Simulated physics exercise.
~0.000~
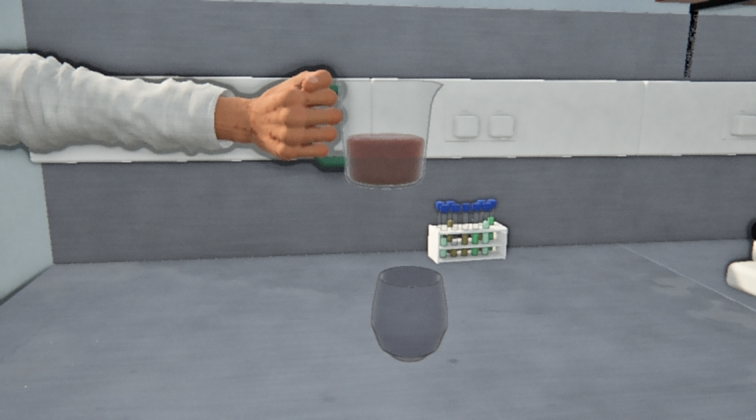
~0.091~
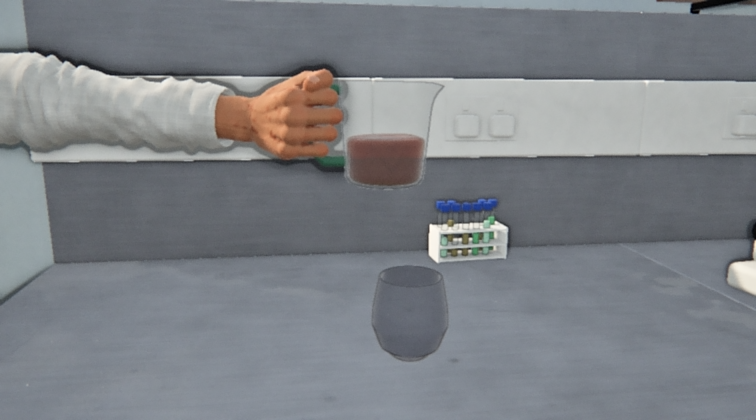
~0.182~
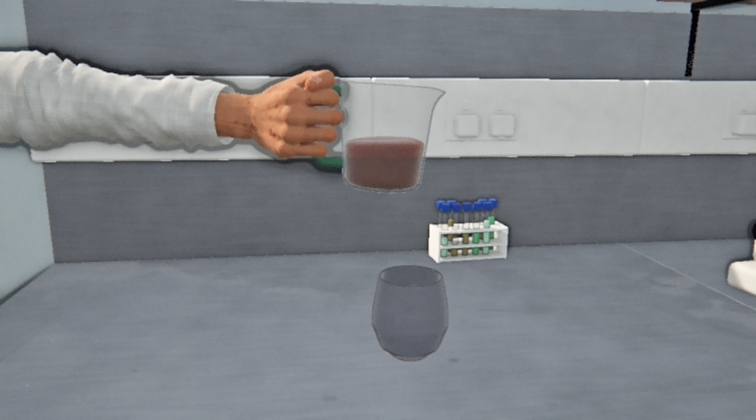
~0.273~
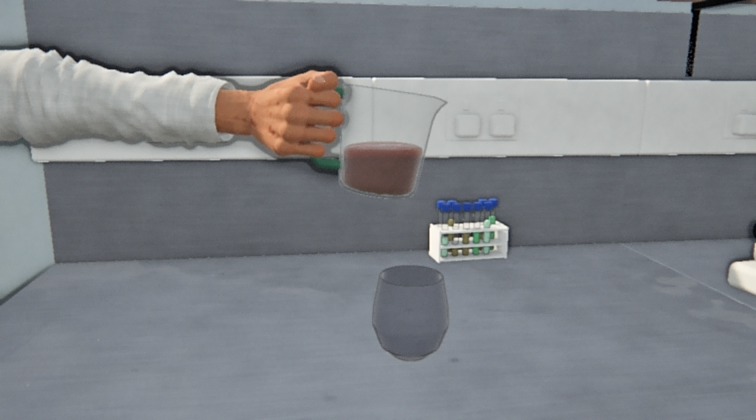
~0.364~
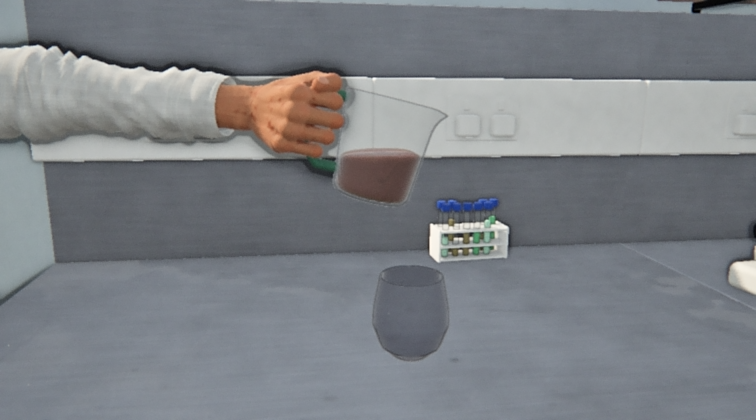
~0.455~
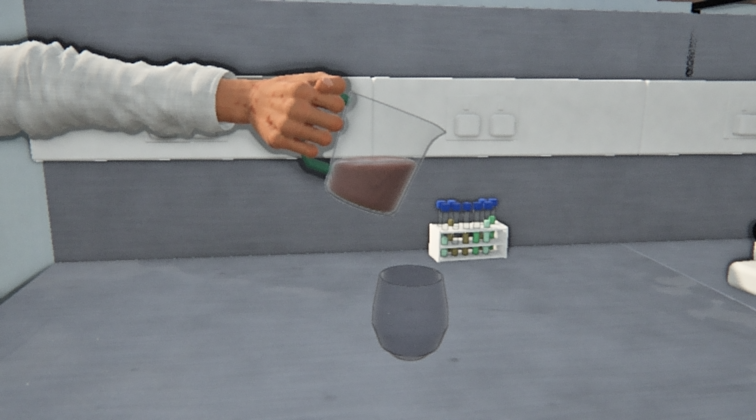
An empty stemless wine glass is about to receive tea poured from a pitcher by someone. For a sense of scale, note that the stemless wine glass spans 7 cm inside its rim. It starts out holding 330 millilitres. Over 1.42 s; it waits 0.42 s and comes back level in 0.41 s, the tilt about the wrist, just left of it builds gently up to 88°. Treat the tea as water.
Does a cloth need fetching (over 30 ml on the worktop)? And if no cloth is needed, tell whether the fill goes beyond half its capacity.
Yes, fetch one.
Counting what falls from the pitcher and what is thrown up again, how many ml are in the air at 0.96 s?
Estimate: Close to 15 ml.
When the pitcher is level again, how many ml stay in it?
Some 20 ml.
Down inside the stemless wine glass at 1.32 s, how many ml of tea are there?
Close to 140 ml.
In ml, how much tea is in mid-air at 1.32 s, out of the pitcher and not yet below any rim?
About 40 ml.
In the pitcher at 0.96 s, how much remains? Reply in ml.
Still holding about 310 ml, I'd say.
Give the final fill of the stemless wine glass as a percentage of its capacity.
I'd say it is close to 40 in a hundred full at the end.
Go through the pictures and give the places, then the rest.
The first frame shows tilt 0°; pouring edge (443, 83); surface from (353, 137) to (413, 137); the stemless wine glass's rim runs from (380, 279) to (440, 277).
The second frame shows tilt 1°; pouring edge (444, 85); surface from (356, 138) to (416, 137).
The third frame shows tilt 4°; pouring edge (445, 91); surface from (356, 142) to (411, 140).
The fourth frame shows tilt 8°; pouring edge (447, 101); surface from (352, 147) to (412, 146).
The fifth frame shows tilt 14°; pouring edge (448, 115); surface from (348, 155) to (408, 153).
The sixth frame shows tilt 20°; pouring edge (446, 131); surface from (340, 163) to (407, 160).
Then, 0.96 s in, the tilt is 67° and the stemless wine glass has 0 ml, the pitcher 310 ml, and 0 ml is on the worktop.
Then, 1.32 s in, the tilt is 87° and the stemless wine glass has 140 ml, the pitcher 145 ml, and 0 ml is on the worktop.
Then, 1.71 s in, the tilt is 88° and the stemless wine glass has 200 ml, the pitcher 40 ml, and 65 ml is on the worktop.
Then, 2.13 s in, the tilt is 18° and the stemless wine glass has 200 ml, the pitcher 20 ml, and 105 ml is on the worktop.
Finally, the stemless wine glass has 200 ml, the pitcher 20 ml, and 105 ml is on the worktop.
